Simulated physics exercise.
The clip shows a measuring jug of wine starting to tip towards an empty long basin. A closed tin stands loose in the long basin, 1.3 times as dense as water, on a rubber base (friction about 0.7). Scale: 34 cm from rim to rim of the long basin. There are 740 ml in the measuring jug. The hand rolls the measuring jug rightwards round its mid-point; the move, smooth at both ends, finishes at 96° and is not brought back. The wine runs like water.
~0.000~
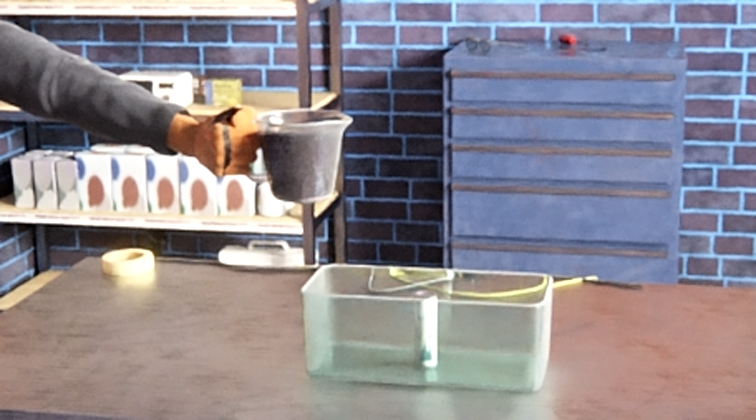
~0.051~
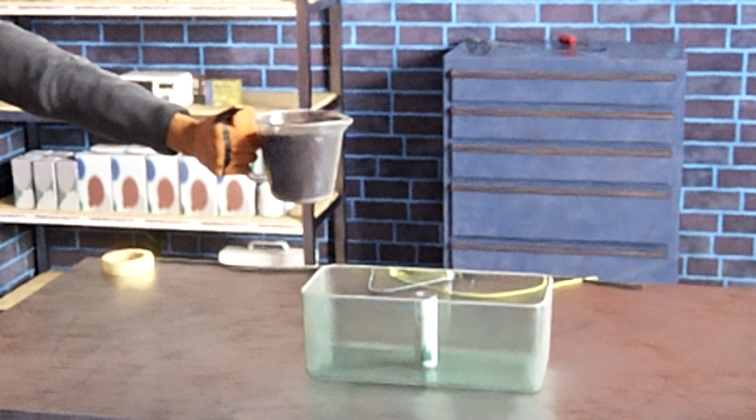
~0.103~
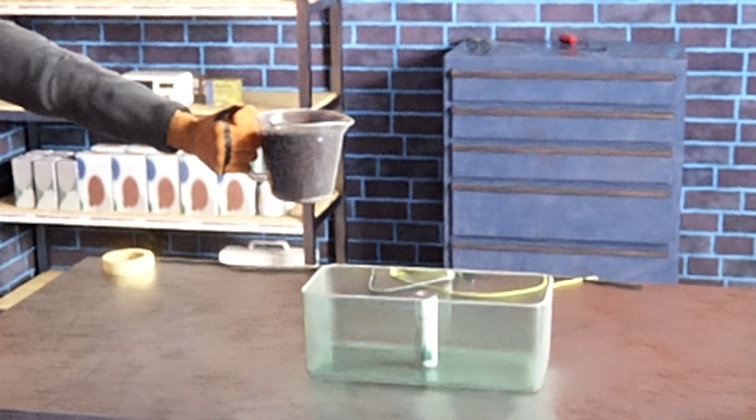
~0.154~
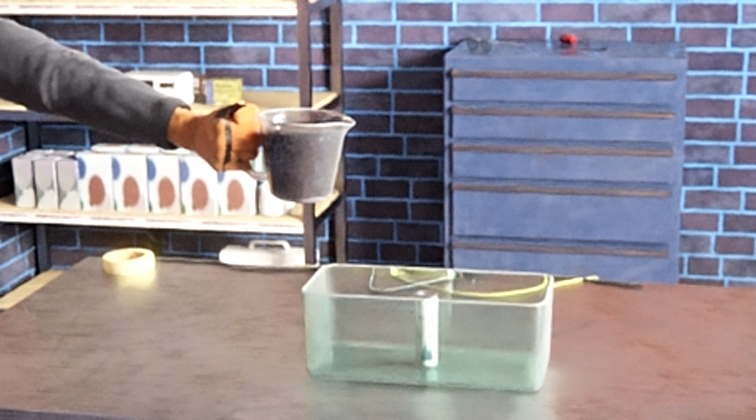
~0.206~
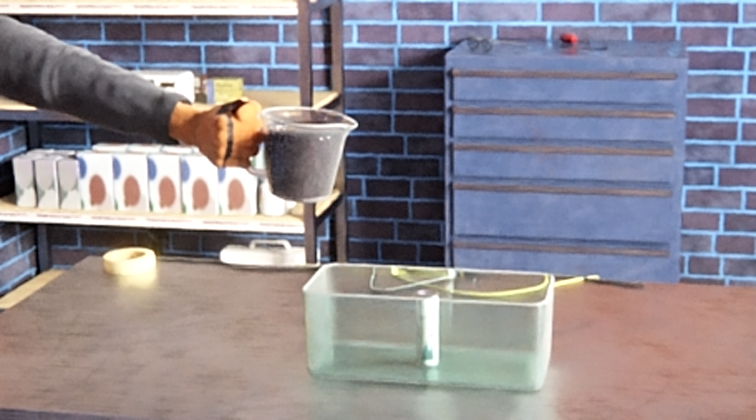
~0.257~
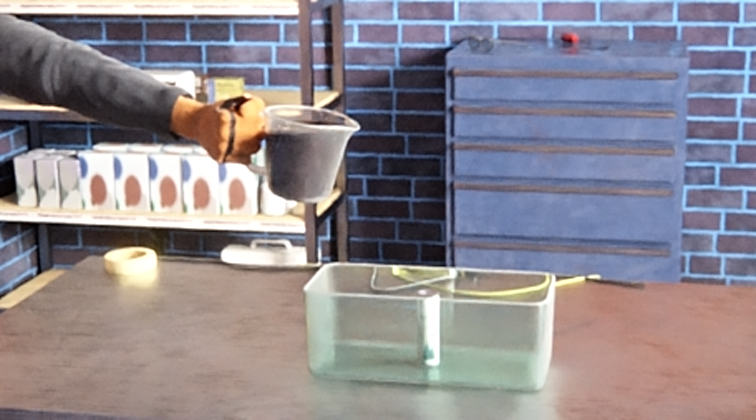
Workshop bench, a gloved hand slowly tilting a measuring jug of dark liquid slightly rightwards above a clear basin holding an upright tin.
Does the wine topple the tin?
It goes over.
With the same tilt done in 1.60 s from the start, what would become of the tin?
Then it goes over.
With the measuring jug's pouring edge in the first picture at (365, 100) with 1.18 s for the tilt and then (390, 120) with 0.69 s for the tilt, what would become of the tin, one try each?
First it falls; then it keeps standing.
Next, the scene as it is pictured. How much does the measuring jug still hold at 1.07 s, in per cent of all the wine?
About 26 per cent.
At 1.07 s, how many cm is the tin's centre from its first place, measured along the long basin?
Some 1 cm.
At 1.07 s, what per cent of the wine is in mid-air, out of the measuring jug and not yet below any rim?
Near 22 in a hundred.
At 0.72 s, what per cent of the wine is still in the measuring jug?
About 78 per cent.
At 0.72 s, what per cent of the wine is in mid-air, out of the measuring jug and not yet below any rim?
Near 18 in a hundred.
By 0.72 s the tilt is 56° and 78 per cent is still to pour; the tin stands where it began.
By 1.07 s the tilt is 88° and 26 per cent is still to pour; the tin leans 5°.
By 1.42 s the tilt is 96° and 2 per cent is still to pour; the tin lies on its side.
By 1.81 s the tilt is 96° and 0 per cent is still to pour; the tin lies on its side.
At rest the tin lies on its side.
